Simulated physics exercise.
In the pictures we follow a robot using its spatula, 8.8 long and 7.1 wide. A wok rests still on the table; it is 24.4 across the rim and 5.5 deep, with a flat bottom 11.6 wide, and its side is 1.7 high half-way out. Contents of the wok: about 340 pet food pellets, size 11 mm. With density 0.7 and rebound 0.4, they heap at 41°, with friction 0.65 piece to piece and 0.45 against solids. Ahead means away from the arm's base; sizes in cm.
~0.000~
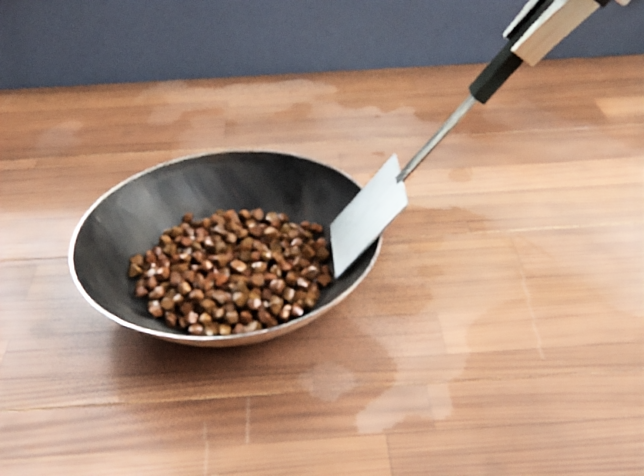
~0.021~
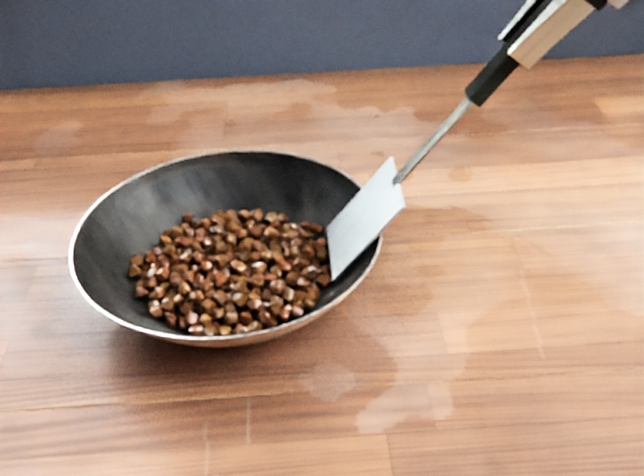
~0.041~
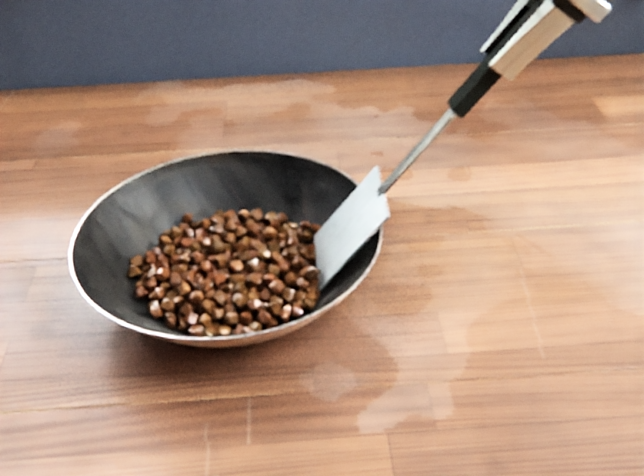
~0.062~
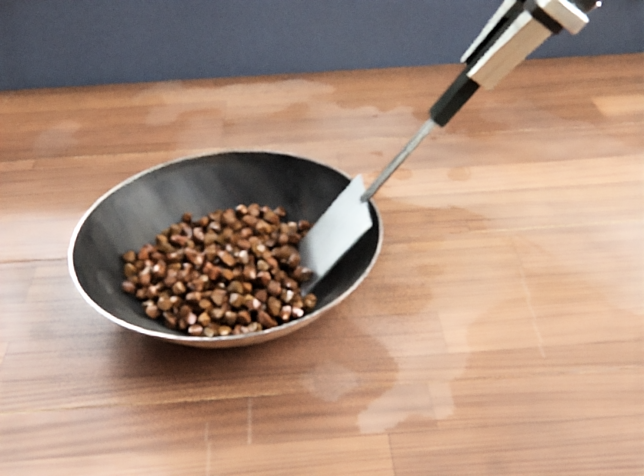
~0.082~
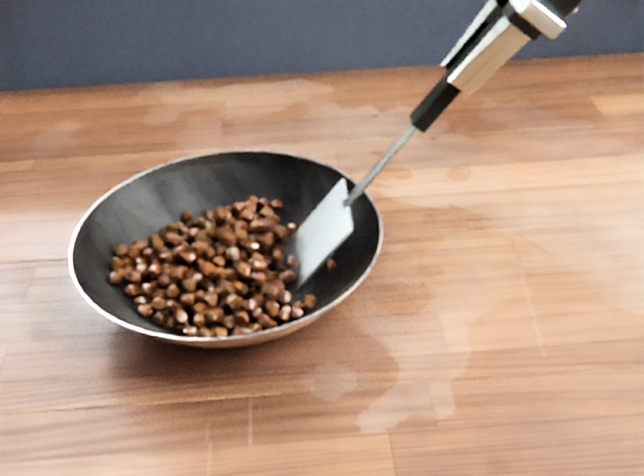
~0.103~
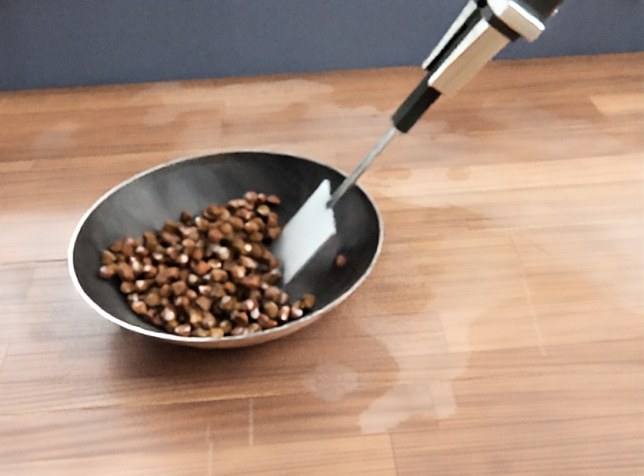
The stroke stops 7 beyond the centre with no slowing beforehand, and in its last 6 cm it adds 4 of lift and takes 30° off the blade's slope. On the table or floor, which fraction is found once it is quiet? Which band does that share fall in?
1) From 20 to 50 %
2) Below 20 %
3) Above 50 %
The answer is 2.
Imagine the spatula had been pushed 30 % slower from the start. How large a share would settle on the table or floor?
Then roughly 5 percent.
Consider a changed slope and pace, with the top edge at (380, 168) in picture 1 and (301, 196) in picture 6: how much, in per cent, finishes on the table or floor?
Off the vessel, on the table or floor: Some 10 percent.
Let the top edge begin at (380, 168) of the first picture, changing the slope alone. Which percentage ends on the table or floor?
About 15 per cent.
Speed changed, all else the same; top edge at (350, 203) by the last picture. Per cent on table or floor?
I'd say around 5 per cent.
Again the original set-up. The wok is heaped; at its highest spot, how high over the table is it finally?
Roughly 6.5 centimetres.
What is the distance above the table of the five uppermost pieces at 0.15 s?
Somewhere around 6 centimetres high.
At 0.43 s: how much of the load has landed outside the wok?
I'd say close to 10 in a hundred.
After 0.15 s, sloping 51°, highest piece 9 above the table; 344 in the wok.
After 0.20 s, sloping 37°, highest piece 10 above the table; 344 in the wok.
After 0.43 s, sloping 22°, highest piece 6 above the table; 297 in the wok, 35 on the table or floor, 12 on the blade or in flight.
After 1.48 s, sloping 22°, highest piece 6 above the table; 297 in the wok, 47 on the table or floor.
In the end, 297 in the wok, 47 on the table or floor. That is 14 % on the table or floor.
